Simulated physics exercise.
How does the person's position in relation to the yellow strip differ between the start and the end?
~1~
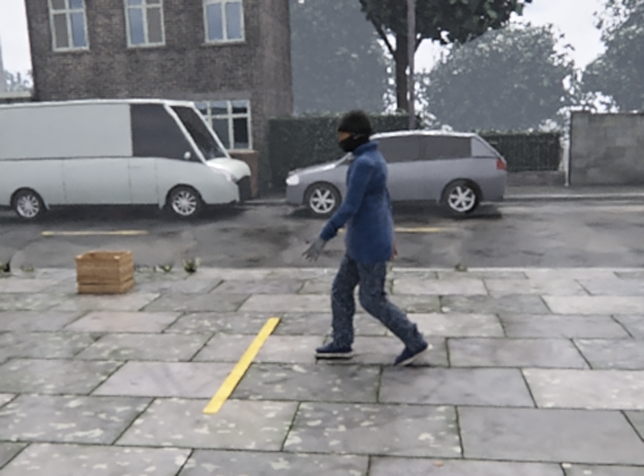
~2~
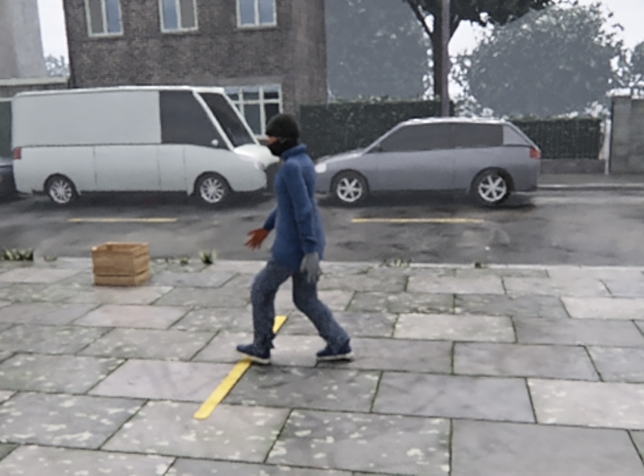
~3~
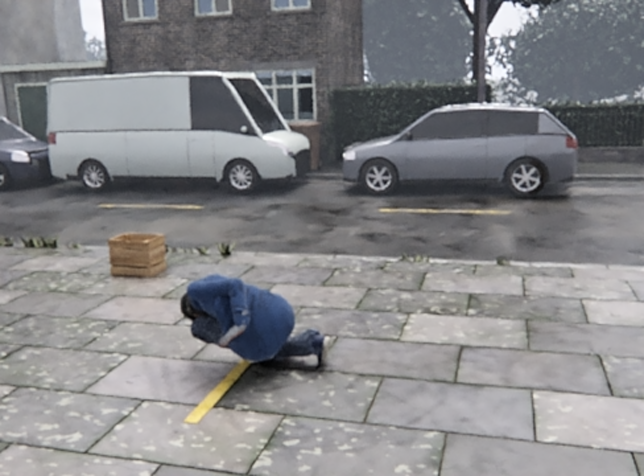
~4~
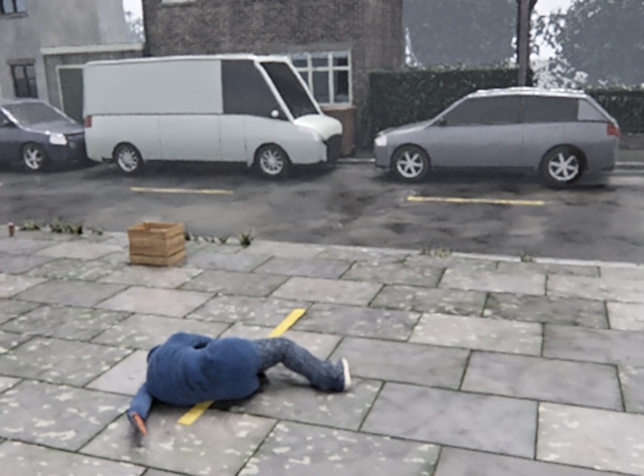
At the start the person was upright and walking to the right of the yellow strip. By the end they were farther left and lower down, lying on the paving across the strip with their head past it.
